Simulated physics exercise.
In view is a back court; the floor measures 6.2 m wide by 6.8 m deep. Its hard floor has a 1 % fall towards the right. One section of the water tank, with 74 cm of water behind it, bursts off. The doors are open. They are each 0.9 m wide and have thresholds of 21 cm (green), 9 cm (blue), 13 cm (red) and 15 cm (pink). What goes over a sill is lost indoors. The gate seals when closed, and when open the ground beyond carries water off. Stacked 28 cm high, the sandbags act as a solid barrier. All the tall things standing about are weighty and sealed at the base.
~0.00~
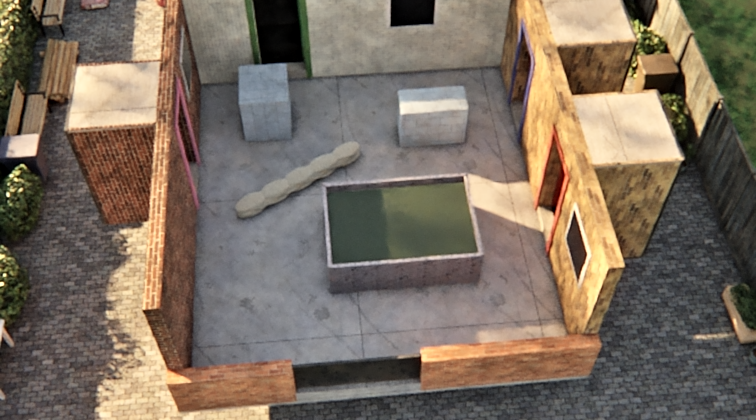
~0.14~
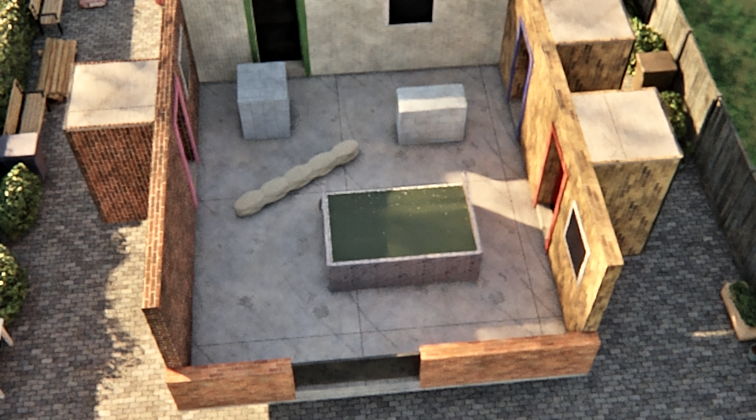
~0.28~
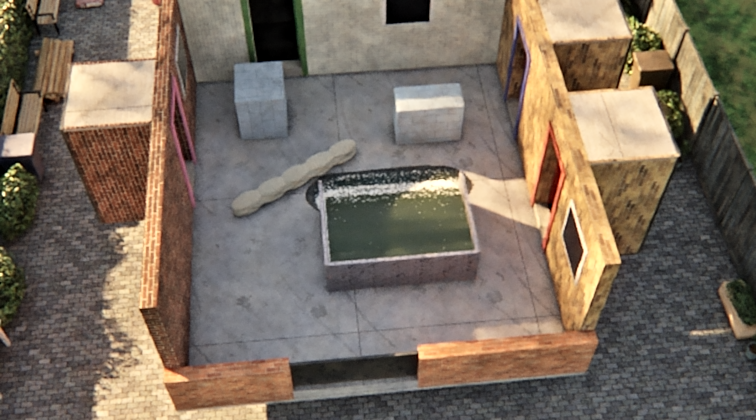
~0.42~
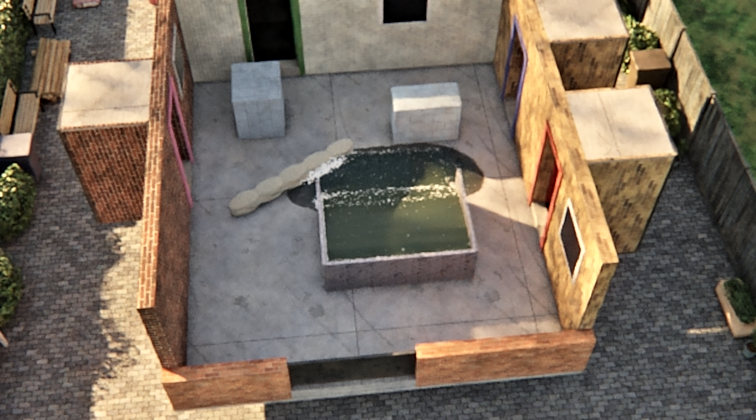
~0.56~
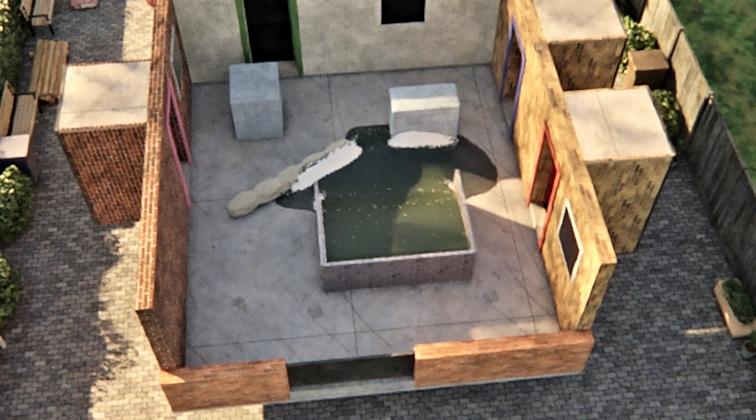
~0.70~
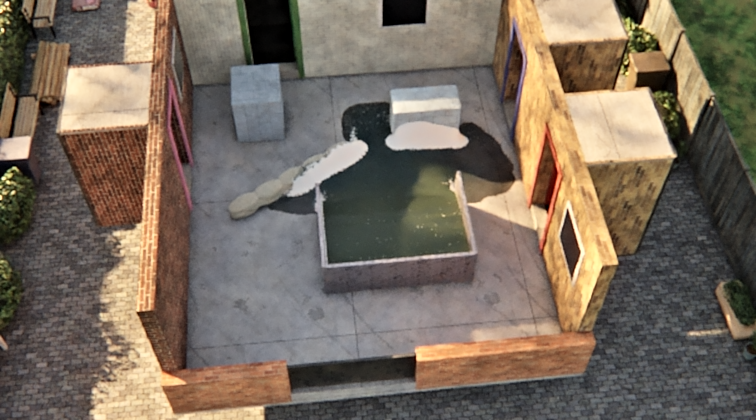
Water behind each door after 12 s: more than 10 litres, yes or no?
Green door: No; blue door: Yes; red door: No; pink door: No.
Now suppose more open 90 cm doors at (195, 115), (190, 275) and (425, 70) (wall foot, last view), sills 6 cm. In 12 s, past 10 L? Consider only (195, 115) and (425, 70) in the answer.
More, more.
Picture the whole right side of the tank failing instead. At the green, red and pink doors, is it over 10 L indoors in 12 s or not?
Compared with the limit, green is lower, red is higher and pink is lower.
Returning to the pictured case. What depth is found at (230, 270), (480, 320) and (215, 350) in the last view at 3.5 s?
In that order: 3, 3 and 3 cm.
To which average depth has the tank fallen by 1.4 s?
Mean depth: Some 30 cm.
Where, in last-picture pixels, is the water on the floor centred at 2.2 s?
Its balance point lies near (392, 172).
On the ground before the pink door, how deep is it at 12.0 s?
It's some 6.0 centimetres deep.
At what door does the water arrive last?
Result: Pink door.
After 1.4 s water covers 30 % of the floor and is deepest (51 cm) near (392, 163); green door not reached, blue door 8 cm at the sill, 6 L in, red door not reached, pink door not reached.
After 2.2 s water covers 50 % of the floor and is deepest (36 cm) near (513, 154); green door 14 cm at the sill, 0 L in, blue door 19 cm at the sill, 57 L in, red door 4 cm at the sill, 0 L in, pink door not reached.
After 3.5 s water covers 75 % of the floor and is deepest (28 cm) near (212, 88); green door 13 cm at the sill, 0 L in, blue door 15 cm at the sill, 102 L in, red door 10 cm at the sill, 0 L in, pink door not reached.
After 7.0 s water covers 95 % of the floor and is deepest (14 cm) near (565, 355); green door 13 cm at the sill, 0 L in, blue door 11 cm at the sill, 128 L in, red door 7 cm at the sill, 0 L in, pink door 3 cm at the sill, 0 L in.
After 12.0 s water covers 95 % of the floor and is deepest (16 cm) near (539, 255); green door 6 cm at the sill, 0 L in, blue door 10 cm at the sill, 144 L in, red door 10 cm at the sill, 0 L in, pink door 6 cm at the sill, 0 L in.
